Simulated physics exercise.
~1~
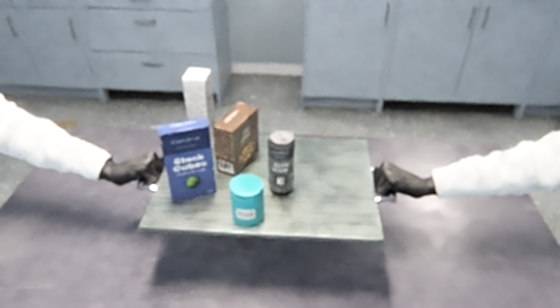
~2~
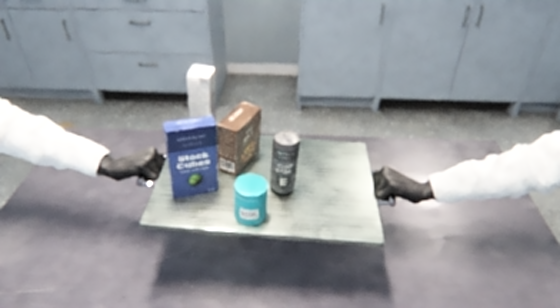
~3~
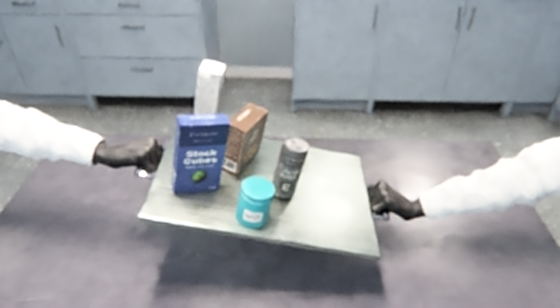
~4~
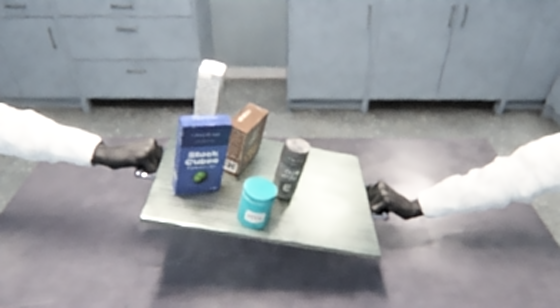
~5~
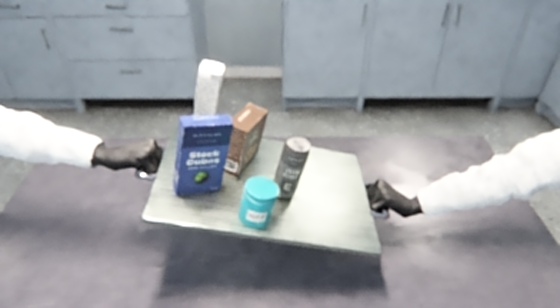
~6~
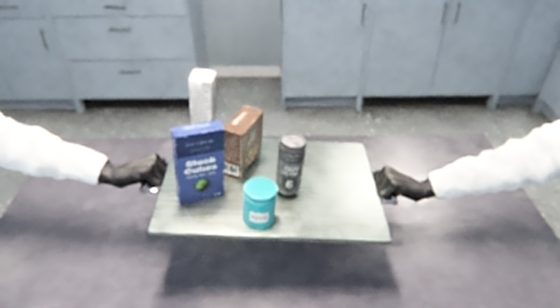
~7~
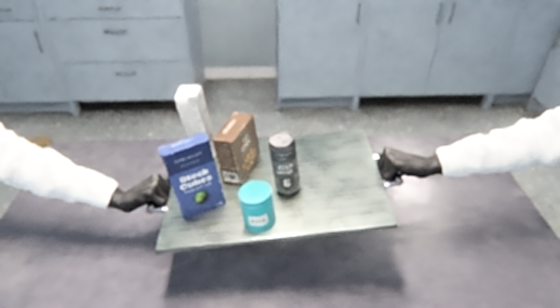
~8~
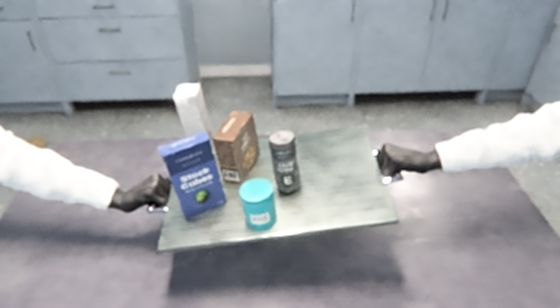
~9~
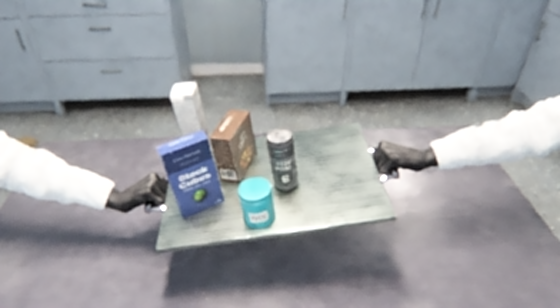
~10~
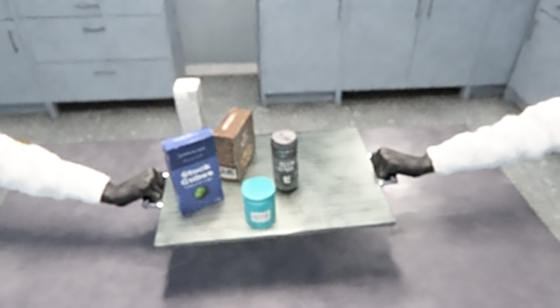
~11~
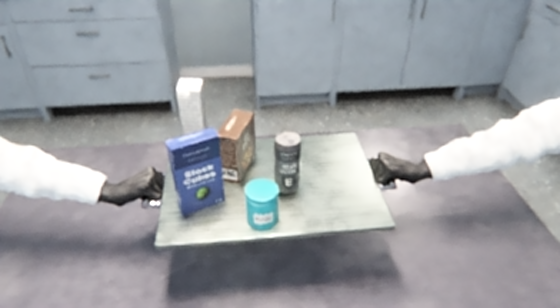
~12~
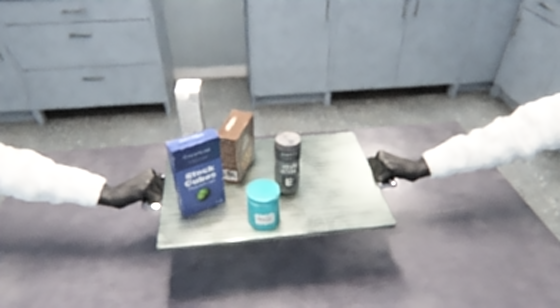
The video shows two gloved hands holding a flat tray carrying a blue packet, white carton, brown packet, grey can and turquoise jar. They tip it right side down, hold it, swing it to a slight leftward tilt, then bring it back nearly level, with all five items still standing aboard.
